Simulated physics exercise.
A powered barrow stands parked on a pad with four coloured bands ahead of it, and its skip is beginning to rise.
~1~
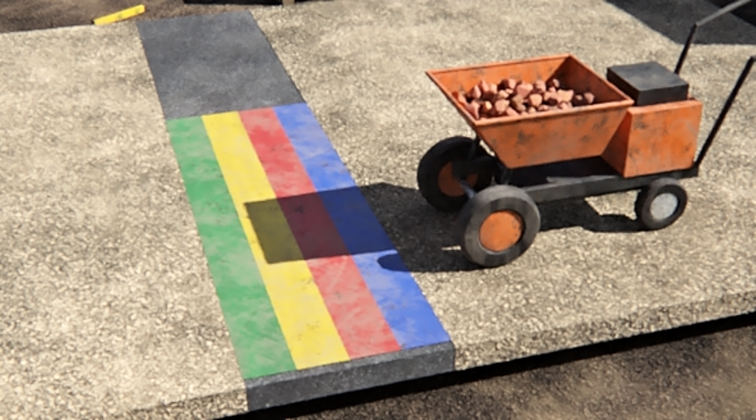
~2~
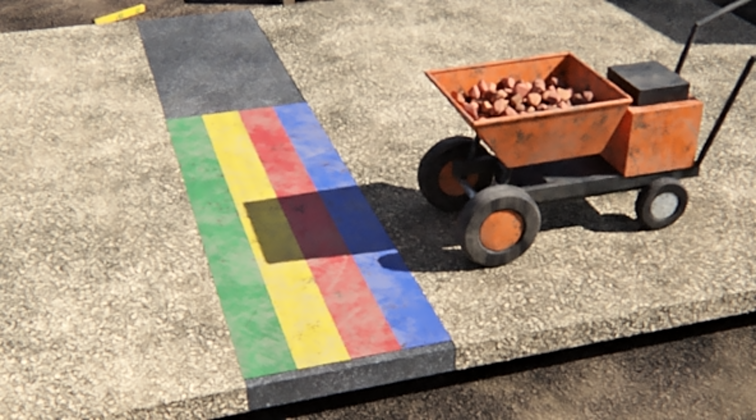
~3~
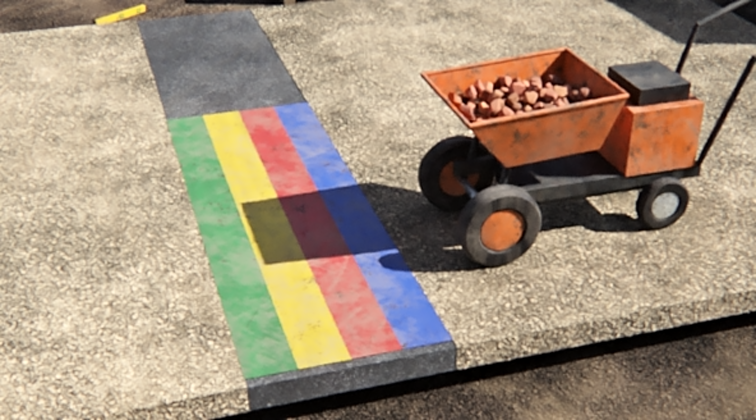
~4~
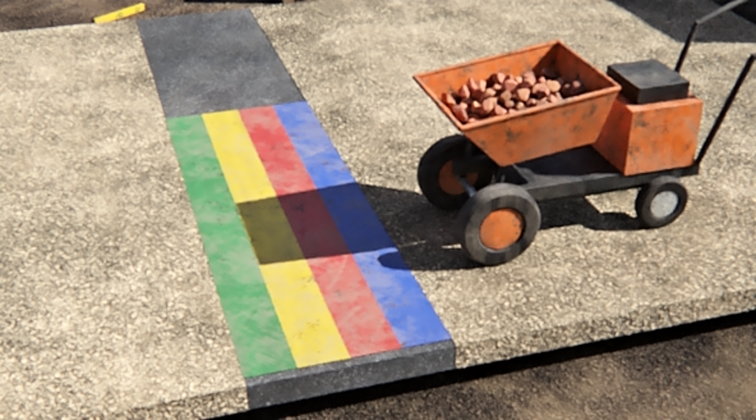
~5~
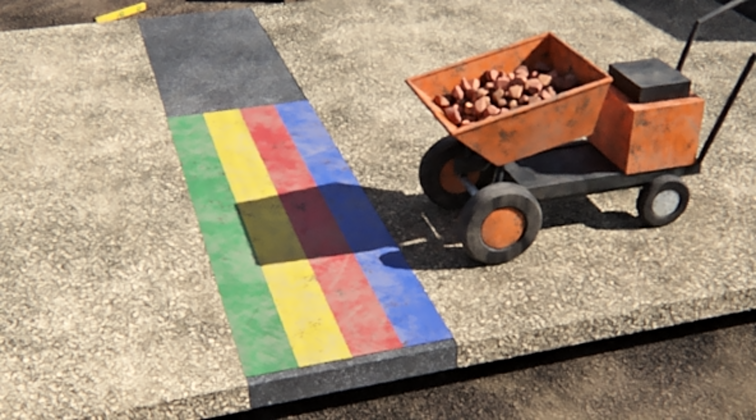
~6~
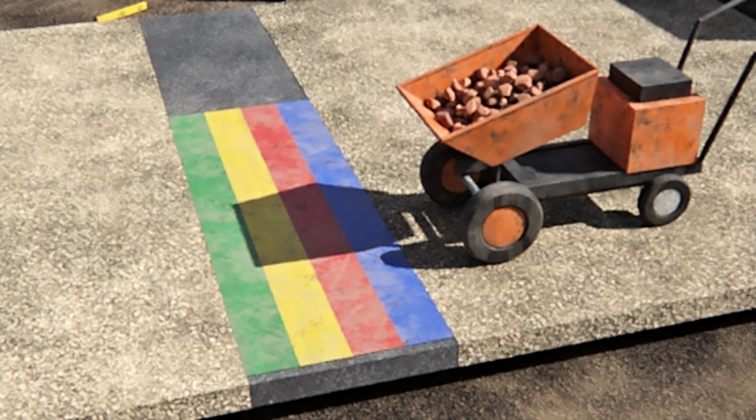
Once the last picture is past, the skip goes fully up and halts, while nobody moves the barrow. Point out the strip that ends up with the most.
The red one ends up with the most.
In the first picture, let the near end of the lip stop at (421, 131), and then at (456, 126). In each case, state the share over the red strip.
The shares come out close to 10 and 40 per cent, in that order.
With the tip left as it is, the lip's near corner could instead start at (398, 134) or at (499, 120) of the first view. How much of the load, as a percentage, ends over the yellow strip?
The first stop gives 40 per cent; the second gives 10 per cent.
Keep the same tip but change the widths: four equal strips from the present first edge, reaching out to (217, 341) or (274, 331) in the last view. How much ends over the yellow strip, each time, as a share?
The first gives around 20 per cent, the second around 30 per cent.
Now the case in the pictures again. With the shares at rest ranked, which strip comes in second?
The strip in second place is the yellow one.
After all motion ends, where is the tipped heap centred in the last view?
Last view, resting centre - approx. (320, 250).
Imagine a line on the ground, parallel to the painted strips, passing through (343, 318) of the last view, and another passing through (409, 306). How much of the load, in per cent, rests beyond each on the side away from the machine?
Respectively 40 and 90 %.
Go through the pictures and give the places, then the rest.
The first picture shows lip of the skip at (474, 124), level; top of the load at (524, 106), lumps of rubble; blue strip at (404, 306); red strip at (356, 314); yellow strip at (306, 323); green strip at (256, 332).
The second picture shows lip of the skip at (473, 124), level; top of the load at (524, 105).
The third picture shows lip of the skip at (469, 126), tipped barely; top of the load at (531, 101).
The fourth picture shows lip of the skip at (460, 129), tipped a little; top of the load at (539, 91).
The fifth picture shows lip of the skip at (452, 134), tipped a little; top of the load at (532, 87).
The sixth picture shows lip of the skip at (442, 140), tipped clearly; top of the load at (540, 88); blue strip at (407, 302); red strip at (359, 311); yellow strip at (310, 320); green strip at (259, 329).
Soon, skip tipped steeply; all in the skip.
A while on, skip tipped right over; most in the skip; a stray few over the blue strip; a small part over the red strip; a stray few over the yellow strip; a stray few falling.
Towards the end, skip tipped right over; a small part in the skip; a small part over the blue strip; about half over the red strip; about a quarter over the yellow strip; a small part over the green strip; a stray few off the paint.
Finally, skip tipped right over; a small part in the skip; a small part over the blue strip; about half over the red strip; about a quarter over the yellow strip; a small part over the green strip; a stray few off the paint.
